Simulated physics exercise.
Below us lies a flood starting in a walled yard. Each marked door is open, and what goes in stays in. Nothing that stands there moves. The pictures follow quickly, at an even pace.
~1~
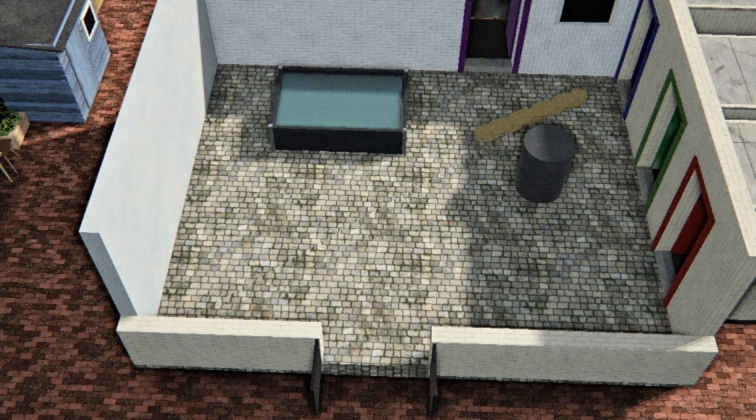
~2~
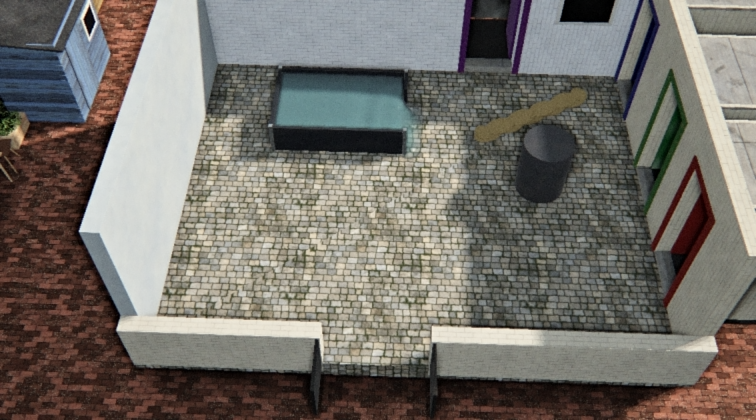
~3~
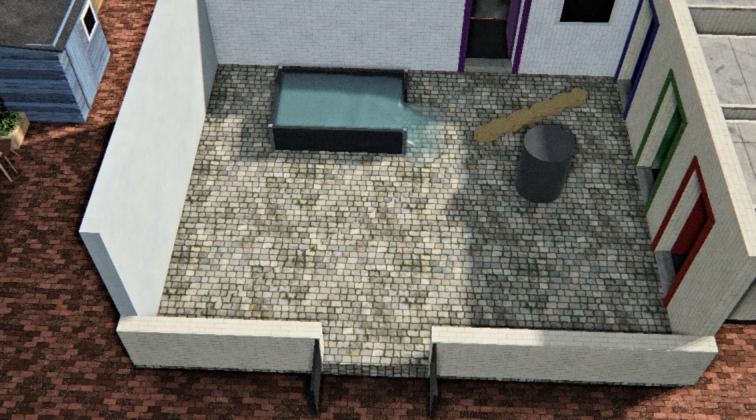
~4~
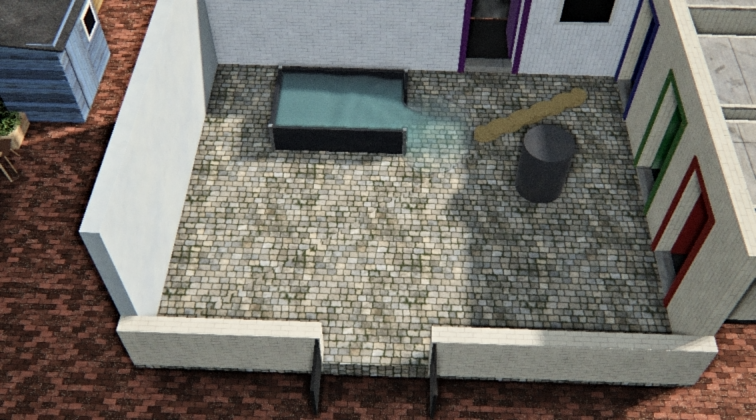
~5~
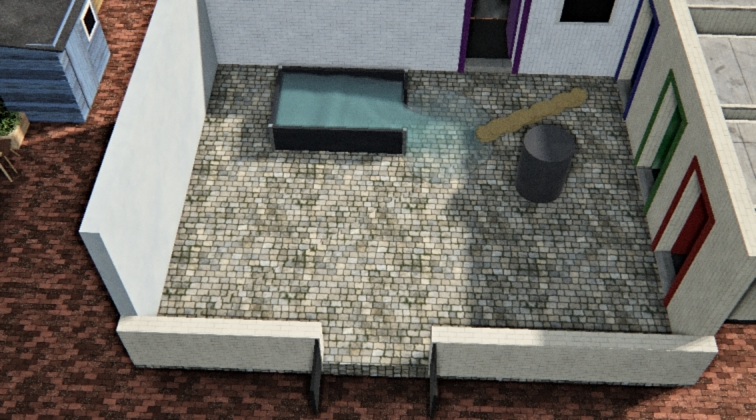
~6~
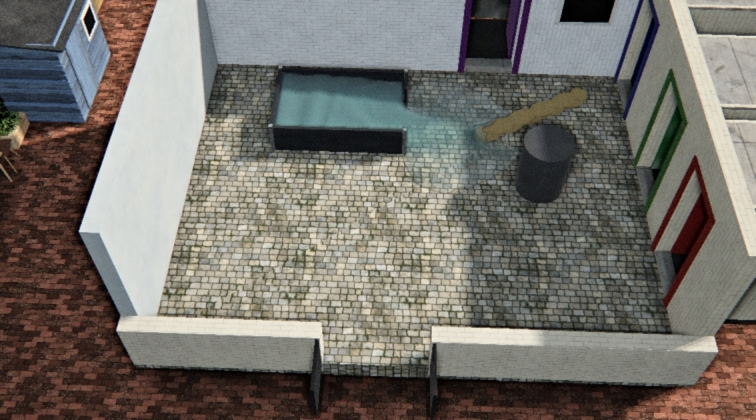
Water pours from the right side of a dark tank and spreads across the paved yard.
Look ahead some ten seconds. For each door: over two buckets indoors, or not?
In the end: The green door holds within the limit; the blue door floods; the red door floods; the purple door holds within the limit.
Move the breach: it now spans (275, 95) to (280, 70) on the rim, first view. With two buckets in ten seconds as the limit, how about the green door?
One by one: Green door takes less.
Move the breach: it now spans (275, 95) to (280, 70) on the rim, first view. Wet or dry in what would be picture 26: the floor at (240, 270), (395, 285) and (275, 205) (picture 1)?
As listed: Covered, clear, awash.
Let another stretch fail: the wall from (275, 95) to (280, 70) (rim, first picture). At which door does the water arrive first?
First comes the one in purple.
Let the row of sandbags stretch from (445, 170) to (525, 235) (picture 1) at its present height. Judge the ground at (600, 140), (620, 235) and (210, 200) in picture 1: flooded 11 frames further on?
As listed: Flooded, clear, not flooded.
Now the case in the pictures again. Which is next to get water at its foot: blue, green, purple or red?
The one in purple.
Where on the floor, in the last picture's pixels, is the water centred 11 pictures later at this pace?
Around (414, 131).
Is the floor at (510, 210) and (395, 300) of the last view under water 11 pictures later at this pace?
As listed: Flooded, no water.
A moment on, water covers 15 % of the floor; the green door not reached, the blue door not reached, the red door not reached, the purple door wet at the sill, nothing in.
Next, water covers 25 % of the floor; the green door wet at the sill, nothing in, the blue door wet at the sill, nothing in, the red door not reached, the purple door wet at the sill, nothing in.
Then, water covers 40 % of the floor; the green door wet at the sill, nothing in, the blue door over two buckets in, the red door wet at the sill, nothing in, the purple door wet at the sill, nothing in.
Later, water covers 50 % of the floor; the green door wet at the sill, nothing in, the blue door far over two buckets in, the red door under two buckets in, the purple door wet at the sill, nothing in.
In the end, water covers 60 % of the floor; the green door wet at the sill, nothing in, the blue door far over two buckets in, the red door over two buckets in, the purple door wet at the sill, nothing in.
